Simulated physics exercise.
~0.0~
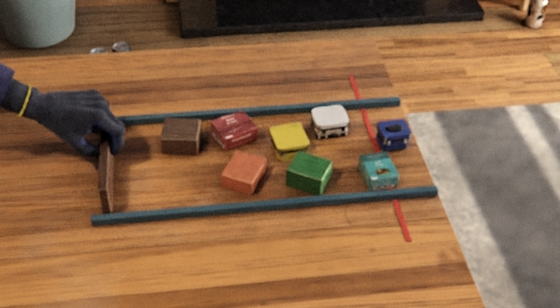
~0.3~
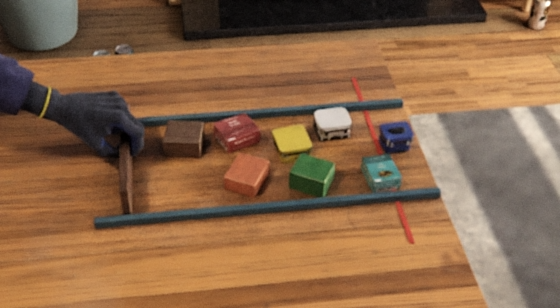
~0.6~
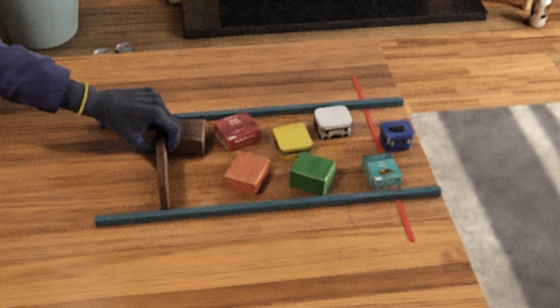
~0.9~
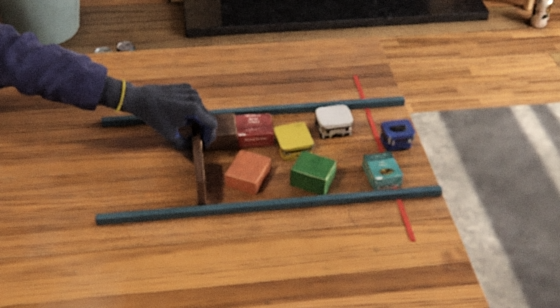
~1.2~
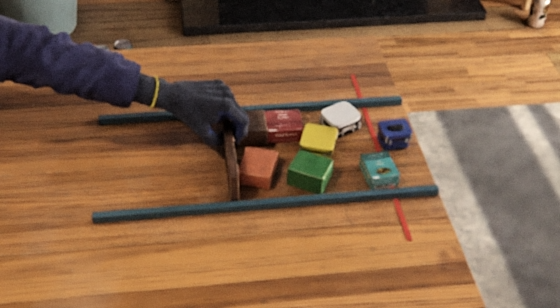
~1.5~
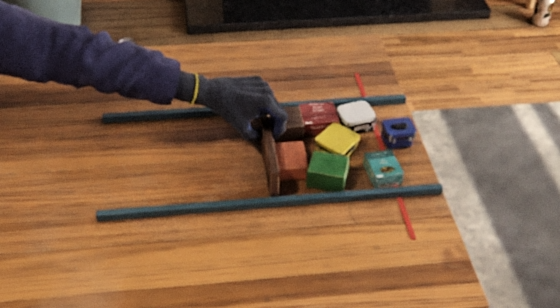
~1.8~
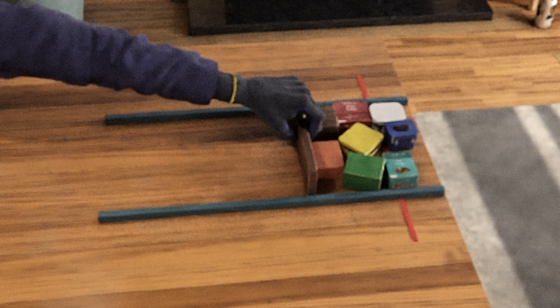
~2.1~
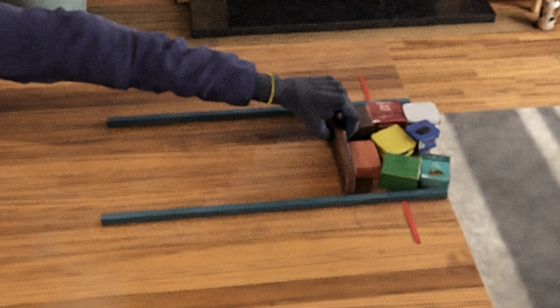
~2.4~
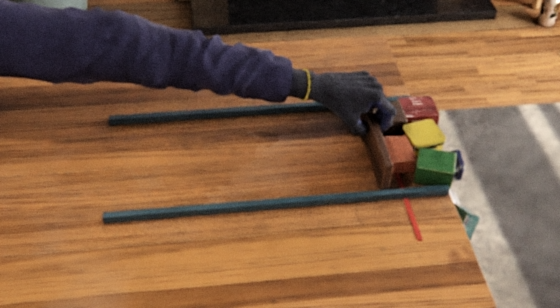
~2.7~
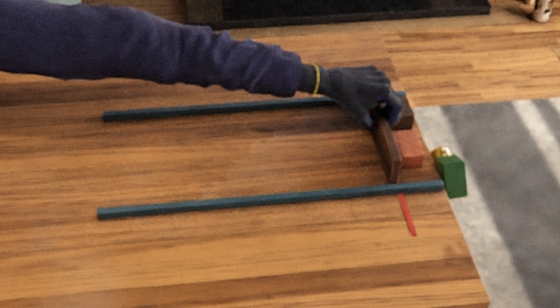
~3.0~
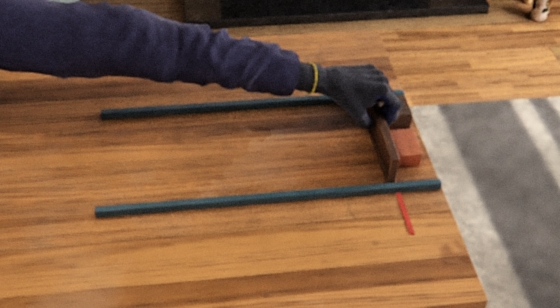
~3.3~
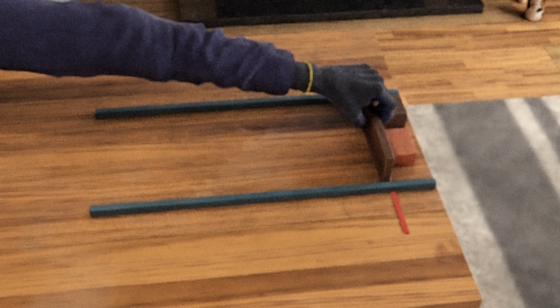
A wooden tabletop, seen from above at an angle by a slightly swaying camera, ends at the right above a grey striped rug. Eight small boxes and blocks, including brown, red, orange, yellow, green, white, blue and turquoise ones, lie between two dark rails, with red tape near the edge. A gloved hand slides an upright board rightward from the left, gathering the brown, red and orange pieces, then the rest. The bunched pieces cross the tape, and the white, blue and turquoise ones drop off first. Red, yellow and green follow, and the board stops, leaving orange and brown on the table.
